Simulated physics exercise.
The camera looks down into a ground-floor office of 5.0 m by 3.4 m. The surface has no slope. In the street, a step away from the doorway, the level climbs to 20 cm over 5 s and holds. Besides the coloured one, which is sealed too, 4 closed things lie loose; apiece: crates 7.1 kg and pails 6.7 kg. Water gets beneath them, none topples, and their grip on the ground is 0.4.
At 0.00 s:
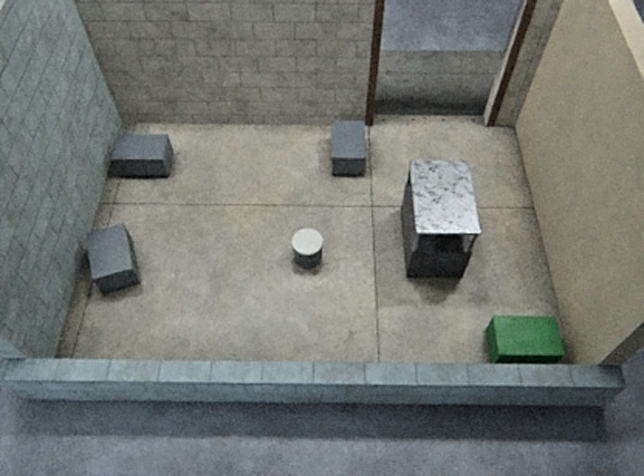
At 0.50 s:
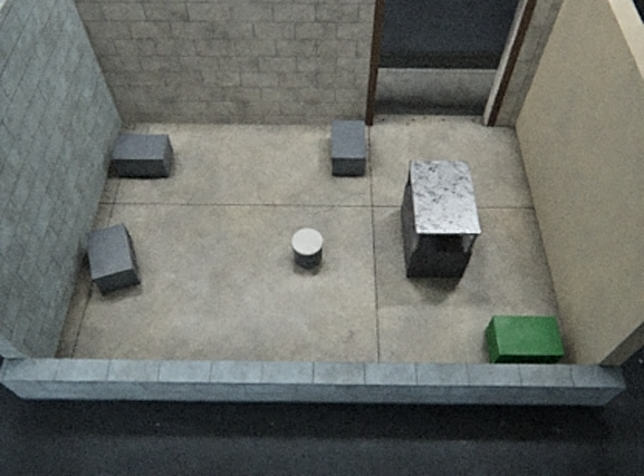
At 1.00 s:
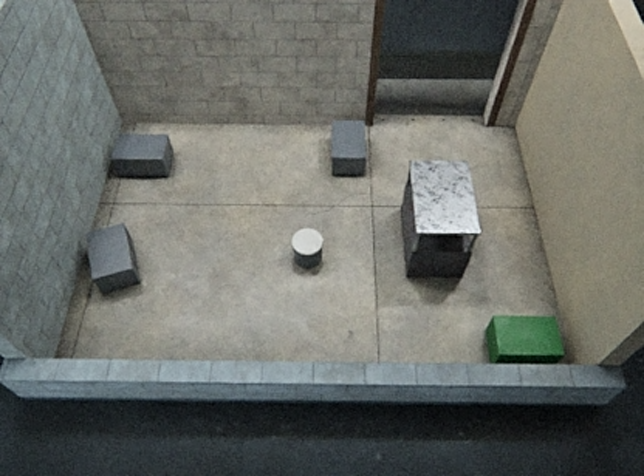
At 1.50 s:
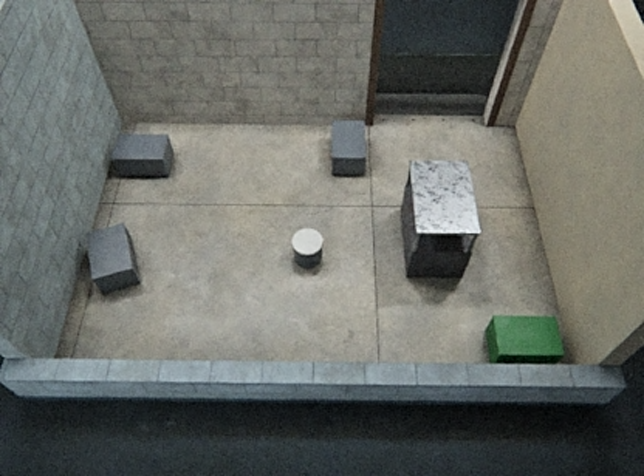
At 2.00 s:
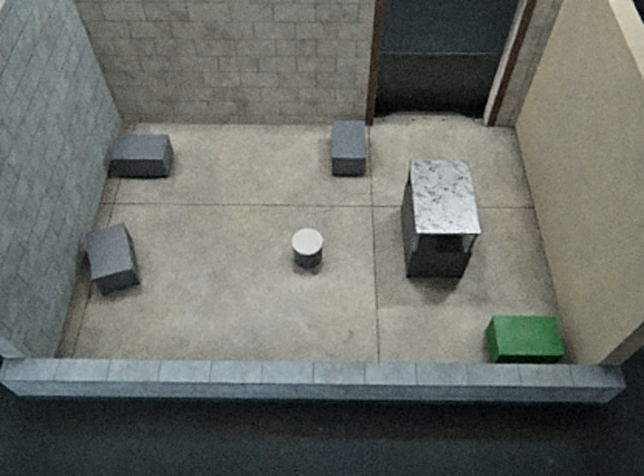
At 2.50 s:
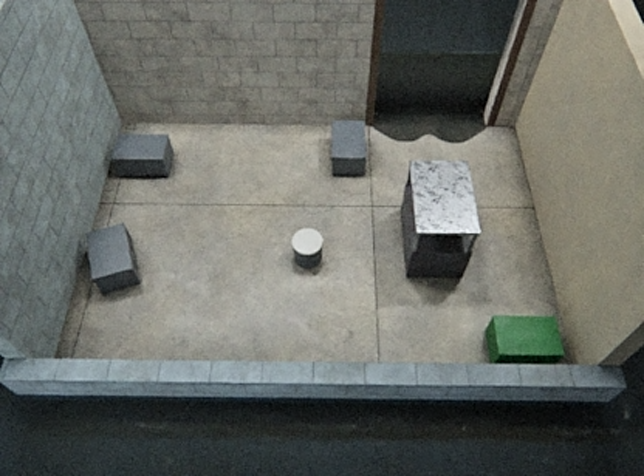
In this clip, a walled room holding a green crate, grey boxes, a small round container and a speckled-topped block stays still while the ground outside darkens, and dark water then edges in through the doorway at the back.
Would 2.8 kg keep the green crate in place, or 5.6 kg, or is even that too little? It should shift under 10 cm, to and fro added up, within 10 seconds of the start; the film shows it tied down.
For it, neither load is enough.
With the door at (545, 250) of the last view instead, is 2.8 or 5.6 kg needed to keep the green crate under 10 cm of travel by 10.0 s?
In that case neither load is enough.
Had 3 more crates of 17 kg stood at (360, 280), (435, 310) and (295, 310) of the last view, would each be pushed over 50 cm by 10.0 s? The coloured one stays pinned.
In that order: Past it, more, more.
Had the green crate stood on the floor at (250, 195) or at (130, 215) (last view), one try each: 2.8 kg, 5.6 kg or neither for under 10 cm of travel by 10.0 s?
In that order: Neither is enough; neither holds.
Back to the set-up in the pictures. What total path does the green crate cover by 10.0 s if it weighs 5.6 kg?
About 300 cm.
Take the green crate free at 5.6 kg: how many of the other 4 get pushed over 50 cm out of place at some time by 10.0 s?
That makes 1.
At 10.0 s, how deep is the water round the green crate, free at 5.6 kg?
Roughly 8 cm.
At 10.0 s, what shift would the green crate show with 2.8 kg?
About 300 cm.
After 3.5 s the green crate would be 0 cm from its start with 2.8 kg and 0 cm from its start with 5.6 kg; 0 cm of water round it then.
After 4.5 s the green crate would be 0 cm from its start with 2.8 kg and 0 cm from its start with 5.6 kg; 0 cm of water round it then.
After 7.0 s the green crate would be 72 cm from its start with 2.8 kg and 68 cm from its start with 5.6 kg; 9 cm of water round it then.
After 10.0 s the green crate would be 291 cm from its start with 2.8 kg and 278 cm from its start with 5.6 kg; 8 cm of water round it then.
